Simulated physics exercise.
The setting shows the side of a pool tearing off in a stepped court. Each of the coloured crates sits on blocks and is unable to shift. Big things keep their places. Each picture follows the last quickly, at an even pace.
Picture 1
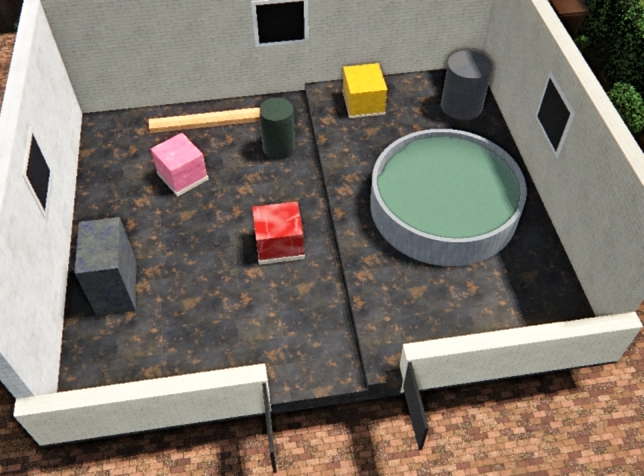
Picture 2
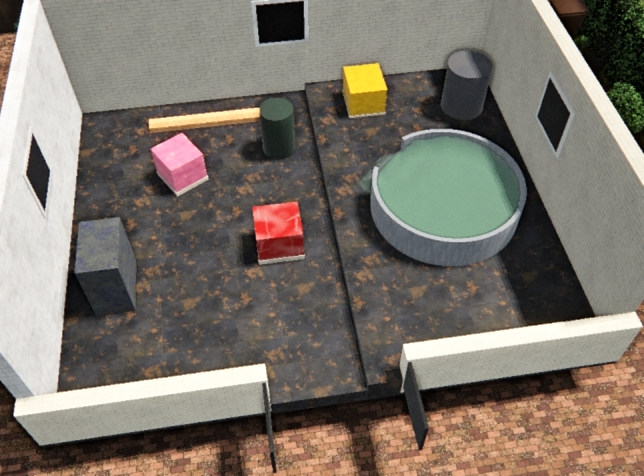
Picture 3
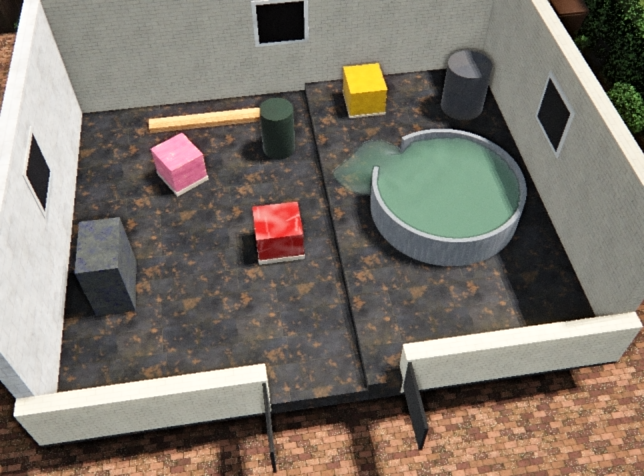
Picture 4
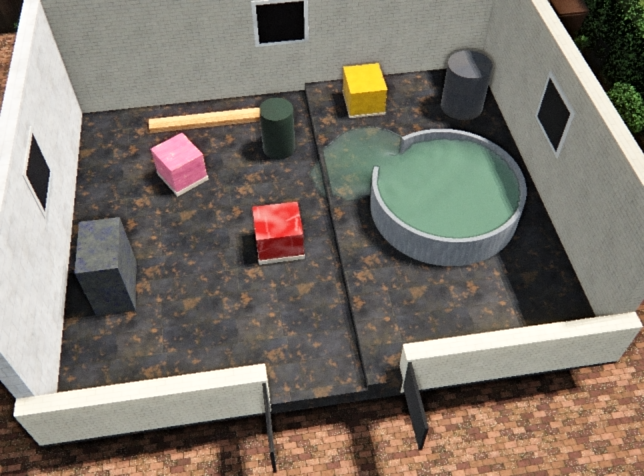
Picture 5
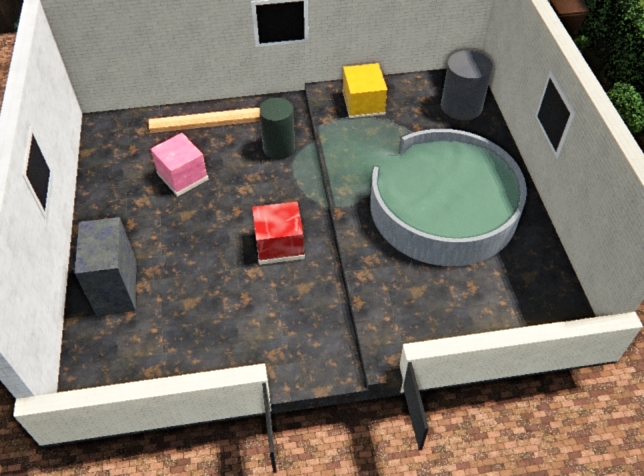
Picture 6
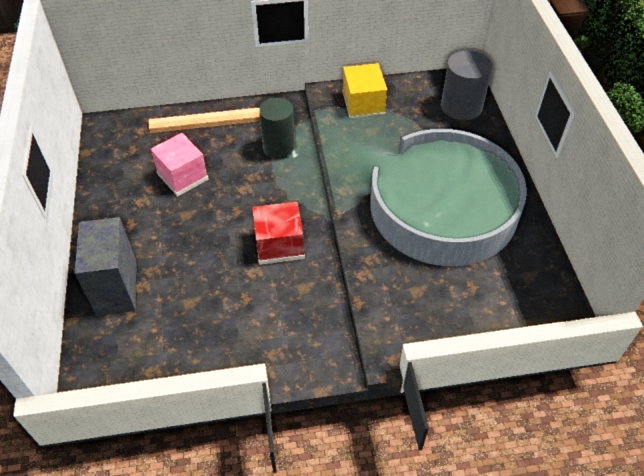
Green water pours from a gap in the round tank's far side and spreads left across the dark floor.
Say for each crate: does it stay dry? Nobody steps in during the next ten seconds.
In order: The red crate is missed, the pink crate is caught, the yellow crate is caught.
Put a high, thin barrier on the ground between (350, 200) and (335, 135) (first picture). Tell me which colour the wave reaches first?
My answer: The crate marked yellow.
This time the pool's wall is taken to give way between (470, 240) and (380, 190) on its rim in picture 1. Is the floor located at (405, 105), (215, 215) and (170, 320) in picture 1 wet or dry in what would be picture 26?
So it's nothing at the first, nothing at the second and liquid at the third.
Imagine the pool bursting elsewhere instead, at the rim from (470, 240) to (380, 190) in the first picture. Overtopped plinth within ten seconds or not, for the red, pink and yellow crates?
Going through them, the red gets reached, the pink is never reached and the yellow is never reached.
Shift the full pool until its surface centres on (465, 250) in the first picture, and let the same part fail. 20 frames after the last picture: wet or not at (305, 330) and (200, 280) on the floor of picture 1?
The first spot is wetted, while the second is not reached.
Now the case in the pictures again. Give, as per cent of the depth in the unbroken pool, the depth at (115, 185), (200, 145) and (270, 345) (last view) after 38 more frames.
Roughly 10 per cent, 14 per cent and 0 per cent.
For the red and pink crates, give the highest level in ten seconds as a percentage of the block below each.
40 and 180 %, roughly.
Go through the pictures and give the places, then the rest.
The round tank at (448, 185) is whole and still, in the first frame.
The front is at a hidden place, out from the gap on the round tank's far side, in the second frame.
The front is at (370, 144), out from the gap on the round tank's far side, in the third frame.
Water pours out on the round tank's far side and has run to (315, 172), in the fourth frame.
The front is at (302, 156), out from the gap on the round tank's far side, in the fifth frame.
The front is at (294, 132), out from the gap on the round tank's far side, in the sixth frame.
A moment on, water covers 15 % of the floor; the red crate water round its plinth, the pink crate water round its plinth, the yellow crate water round its plinth.
Next, water covers 25 % of the floor; the red crate water round its plinth, the pink crate water round its plinth, the yellow crate water round its plinth.
Then, water covers 40 % of the floor; the red crate water round its plinth, the pink crate water round its plinth, the yellow crate water round its plinth.
Later, water covers 60 % of the floor; the red crate water round its plinth, the pink crate water round its plinth, the yellow crate water round its plinth.
In the end, water covers 75 % of the floor; the red crate stayed above the water, the pink crate was topped, the yellow crate was topped.
